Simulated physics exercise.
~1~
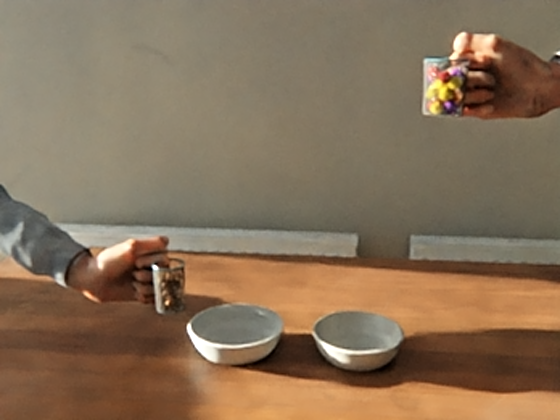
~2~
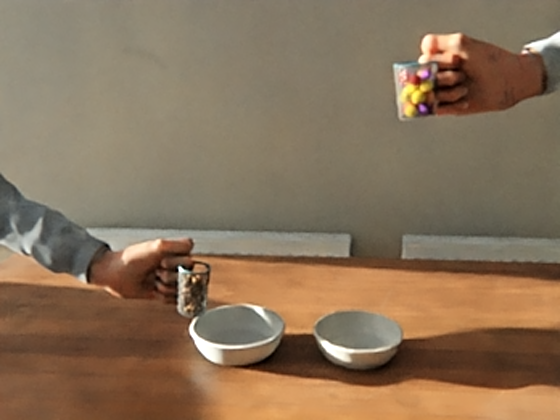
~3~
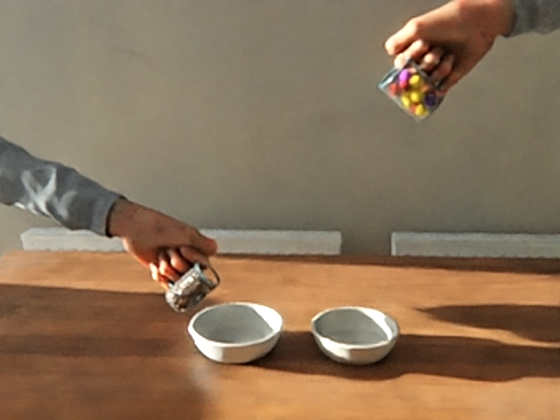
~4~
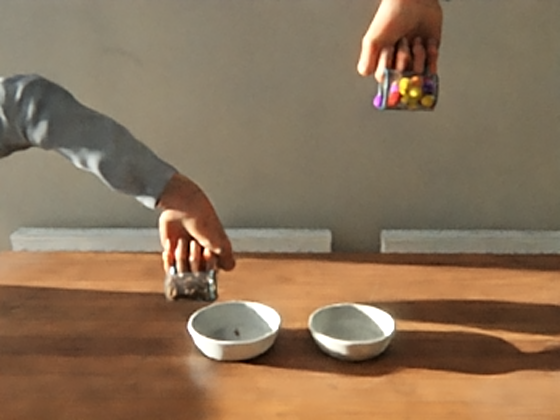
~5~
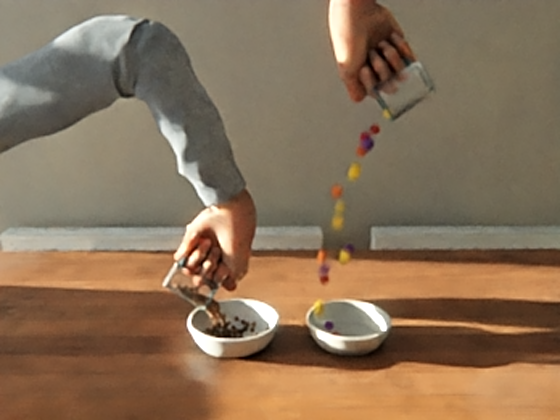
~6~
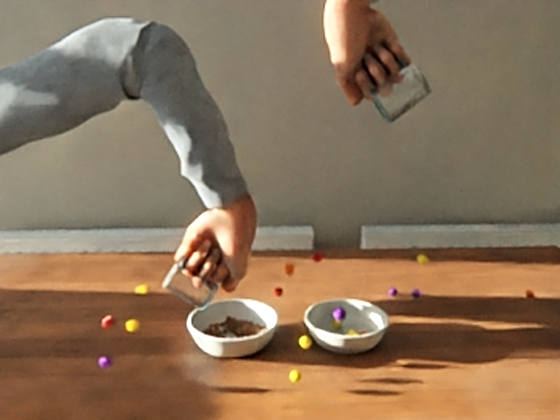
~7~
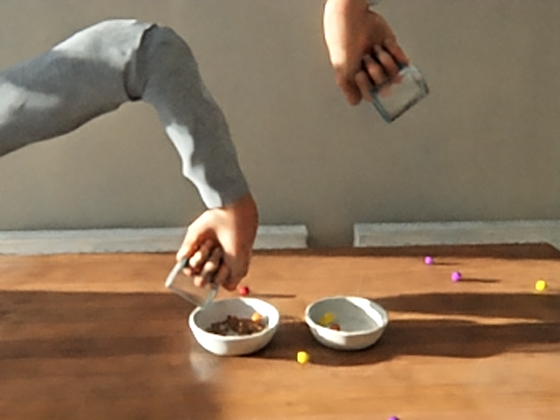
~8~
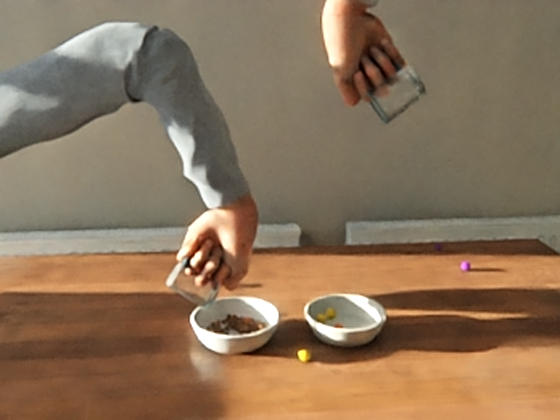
Two hands tipping glass cups over dishes, the low left one filling its dish, the high right one scattering colourful pieces mostly outside.
